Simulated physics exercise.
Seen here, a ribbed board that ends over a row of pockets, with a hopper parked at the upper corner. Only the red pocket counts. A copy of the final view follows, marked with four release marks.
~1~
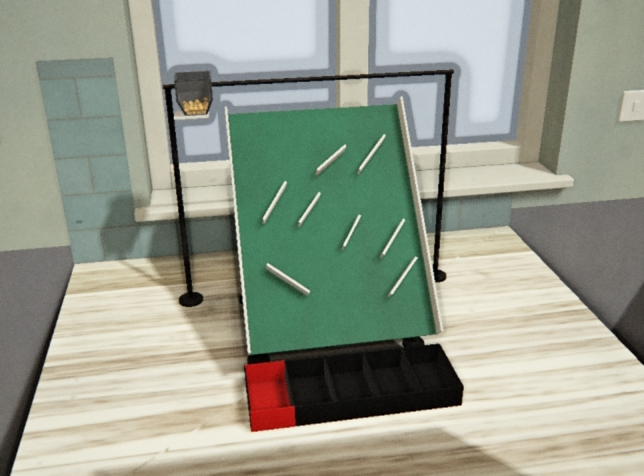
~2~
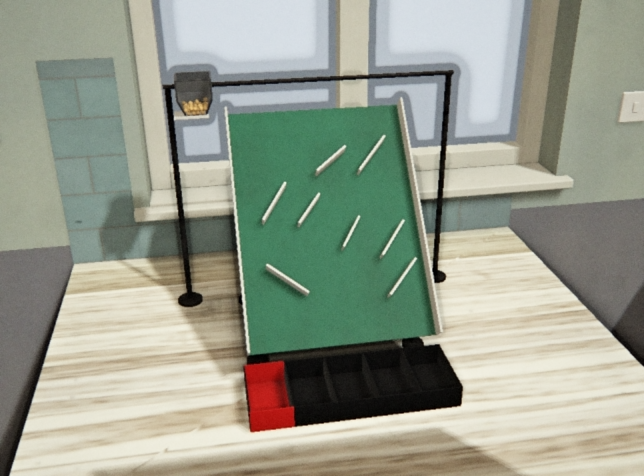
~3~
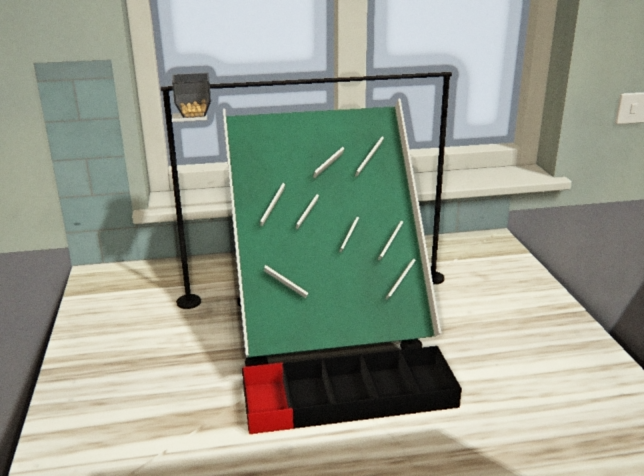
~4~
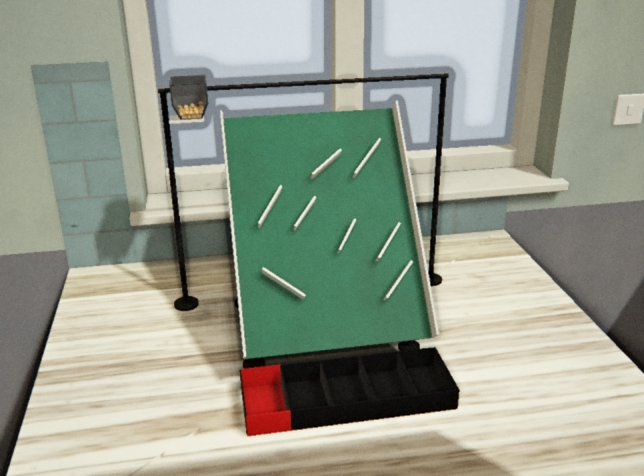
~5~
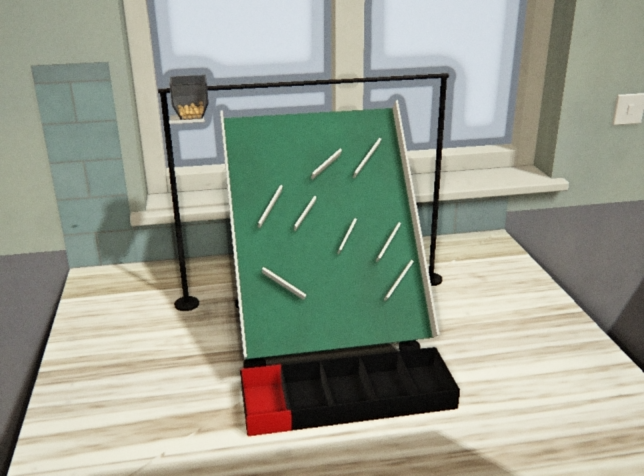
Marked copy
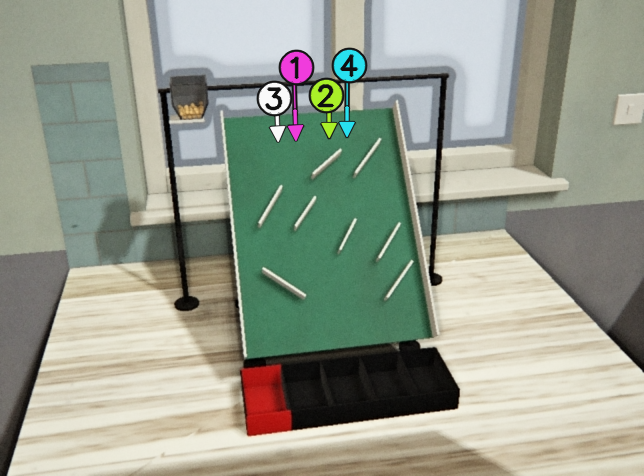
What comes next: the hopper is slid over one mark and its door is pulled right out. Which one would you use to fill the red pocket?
Choose 3.
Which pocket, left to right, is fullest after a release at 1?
It is the third one.
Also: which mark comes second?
1 it is.
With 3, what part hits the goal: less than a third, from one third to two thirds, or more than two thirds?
From one third to two thirds.
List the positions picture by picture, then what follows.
Hopper at (195, 105), dried chickpeas, door shut, in the first frame.
Ribs (317, 170) to (345, 146), (360, 169) to (385, 135), (263, 220) to (286, 182), in the second frame.
Ribs (298, 224) to (318, 195), (342, 248) to (358, 217), (382, 256) to (402, 221), in the third frame.
Ribs (263, 268) to (305, 296), (387, 297) to (412, 261), in the fourth frame.
Red pocket at (269, 422), number 1 of 5 from the left, in the fifth frame.
On the marked copy, mark 1 meets the board at (295, 134); mark 2 meets the board at (329, 132); mark 3 meets the board at (277, 136); mark 4 meets the board at (346, 131).
For mark 1, about a quarter in the red pocket, most in other pockets.
For mark 2, a small part in the red pocket, nearly all in other pockets, a stray few outside the box.
For mark 3, about half in the red pocket, about half in other pockets.
For mark 4, none in the red pocket, nearly all in other pockets, a small part outside the box.
